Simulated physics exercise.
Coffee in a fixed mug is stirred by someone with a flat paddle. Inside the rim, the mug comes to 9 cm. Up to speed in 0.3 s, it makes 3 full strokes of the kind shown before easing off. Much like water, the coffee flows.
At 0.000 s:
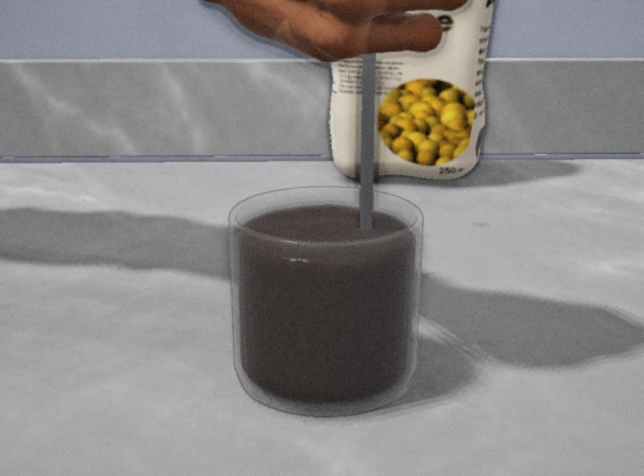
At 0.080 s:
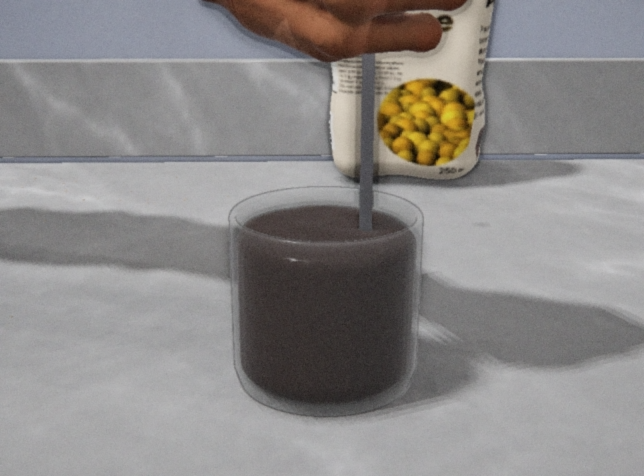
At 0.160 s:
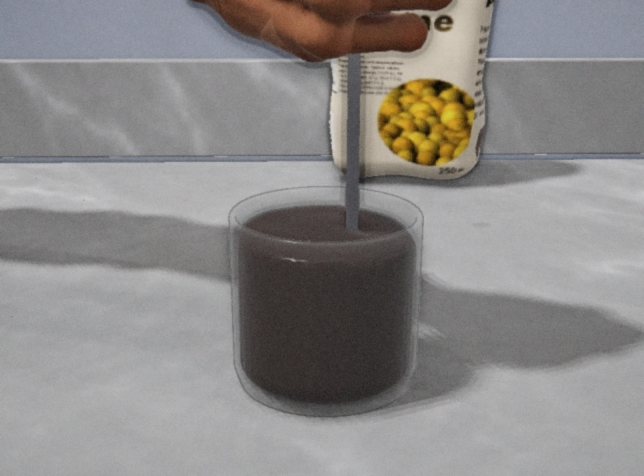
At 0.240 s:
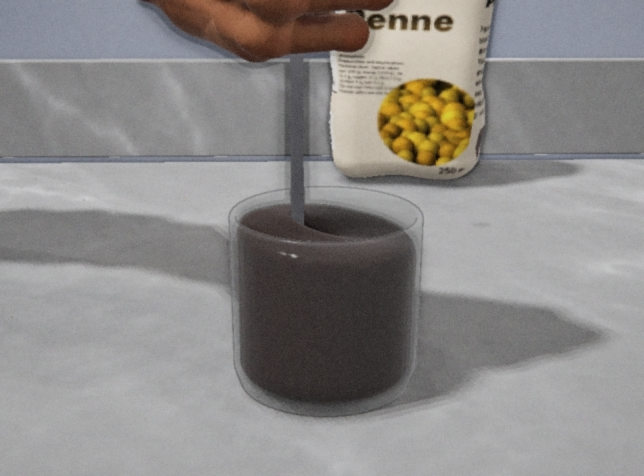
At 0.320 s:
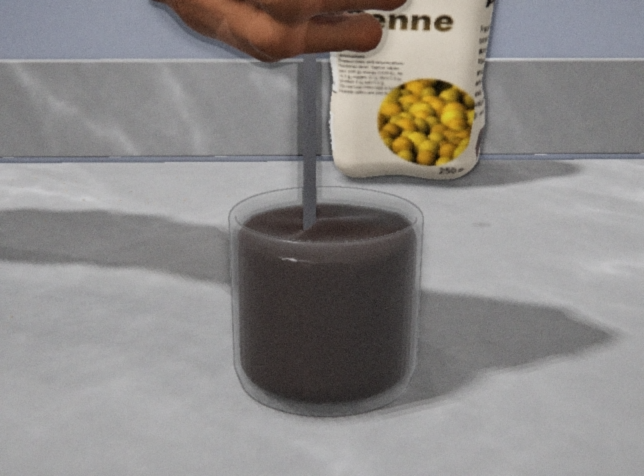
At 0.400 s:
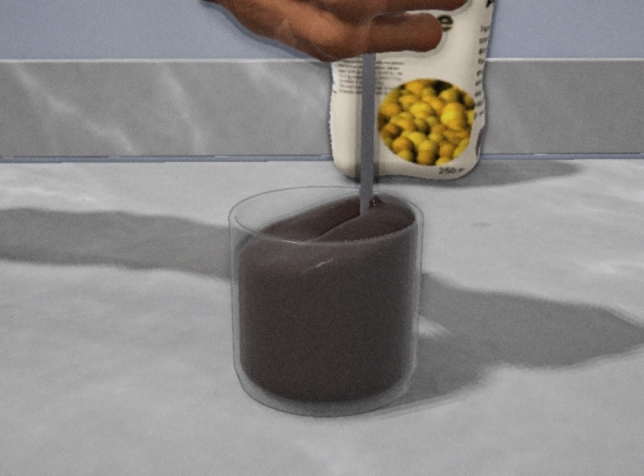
A hand moves a stick left and then right through dark coffee, tilting its surface.
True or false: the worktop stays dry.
False, it gets wet.
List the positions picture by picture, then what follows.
The stem is at (369, 91); the coffee meets the walls at (237, 232) and (415, 232); the rim runs from (232, 218) to (419, 216), in the first picture.
The stem is at (368, 91); the coffee meets the walls at (236, 233) and (415, 232), in the second picture.
The stem is at (354, 92); the coffee meets the walls at (236, 232) and (413, 235), in the third picture.
The stem is at (297, 92); the coffee meets the walls at (237, 223) and (415, 238), in the fourth picture.
The stem is at (310, 92); the coffee meets the walls at (236, 231) and (415, 225), in the fifth picture.
The stem is at (368, 91); the coffee meets the walls at (239, 248) and (417, 212), in the sixth picture.
By 0.57 s 5 ml is over the rim.
By 0.74 s 9 ml is over the rim.
By 0.90 s 10 ml is over the rim.
By 1.07 s 10 ml is over the rim.
At rest 10 ml is over the rim.
